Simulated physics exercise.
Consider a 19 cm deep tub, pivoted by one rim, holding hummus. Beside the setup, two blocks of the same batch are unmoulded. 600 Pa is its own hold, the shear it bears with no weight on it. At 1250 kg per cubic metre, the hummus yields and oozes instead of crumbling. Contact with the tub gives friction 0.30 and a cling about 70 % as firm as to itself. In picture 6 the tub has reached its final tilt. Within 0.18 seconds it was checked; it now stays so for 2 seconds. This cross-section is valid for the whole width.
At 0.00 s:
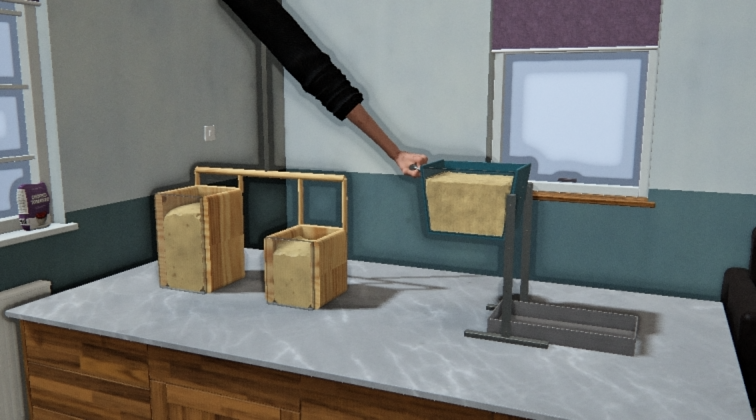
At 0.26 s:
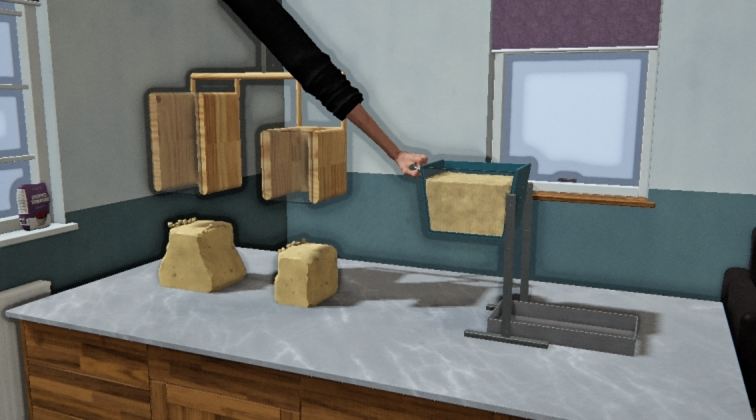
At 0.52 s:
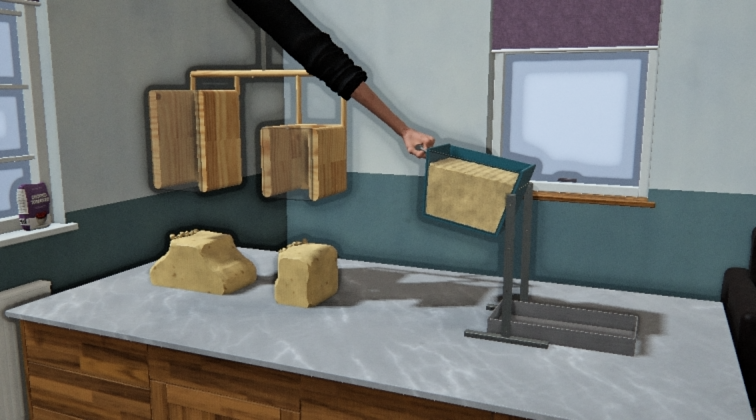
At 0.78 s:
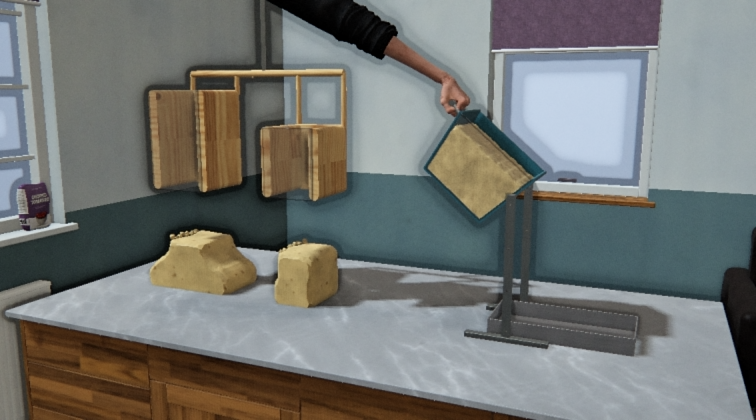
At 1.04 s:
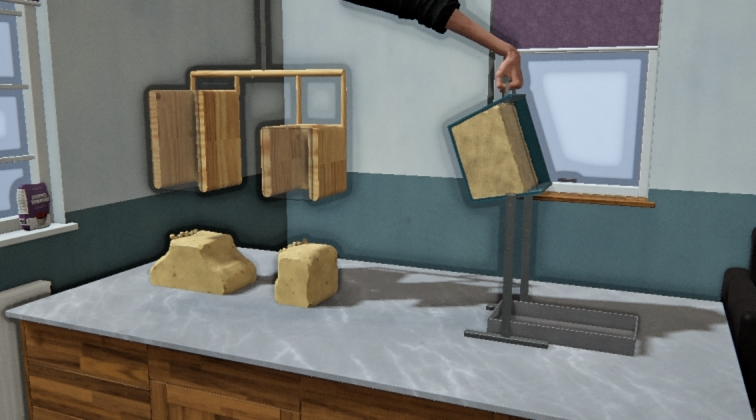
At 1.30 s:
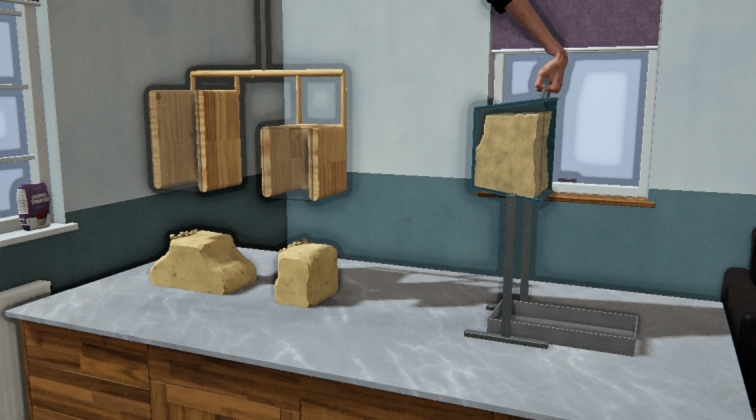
To begin with, two wooden moulds enclose beige blocks on a counter while a hand grips a blue-rimmed tub of hummus on a stand. The moulds open and rise, and the left block slumps lower and wider as the smaller one keeps its height. The arm then swings the tub upright onto its side.
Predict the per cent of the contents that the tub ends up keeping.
The tub ends up keeping roughly 39 %.
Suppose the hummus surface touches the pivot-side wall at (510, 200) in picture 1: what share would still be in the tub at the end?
About 60 per cent.
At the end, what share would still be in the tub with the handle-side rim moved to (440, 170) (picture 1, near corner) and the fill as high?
In that case close to 60 %.
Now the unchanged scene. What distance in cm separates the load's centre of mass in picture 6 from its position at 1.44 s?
The distance comes to some 5 cm.
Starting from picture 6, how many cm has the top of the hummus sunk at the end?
About 13 cm.
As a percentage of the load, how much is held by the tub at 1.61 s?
Near 55 %.
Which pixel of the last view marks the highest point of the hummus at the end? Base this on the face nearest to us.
On the near face, the top ends up close to (508, 161).
After 1.44 s, the tub is at 90 degrees and holds 87 %.
After 1.61 s, the tub is at 90 degrees and holds 53 %.
After 1.78 s, the tub is at 90 degrees and holds 39 %.
After 1.95 s, the tub is at 90 degrees and holds 39 %.
After 3.30 s, at the end, the tub is at 90 degrees and holds 39 %.
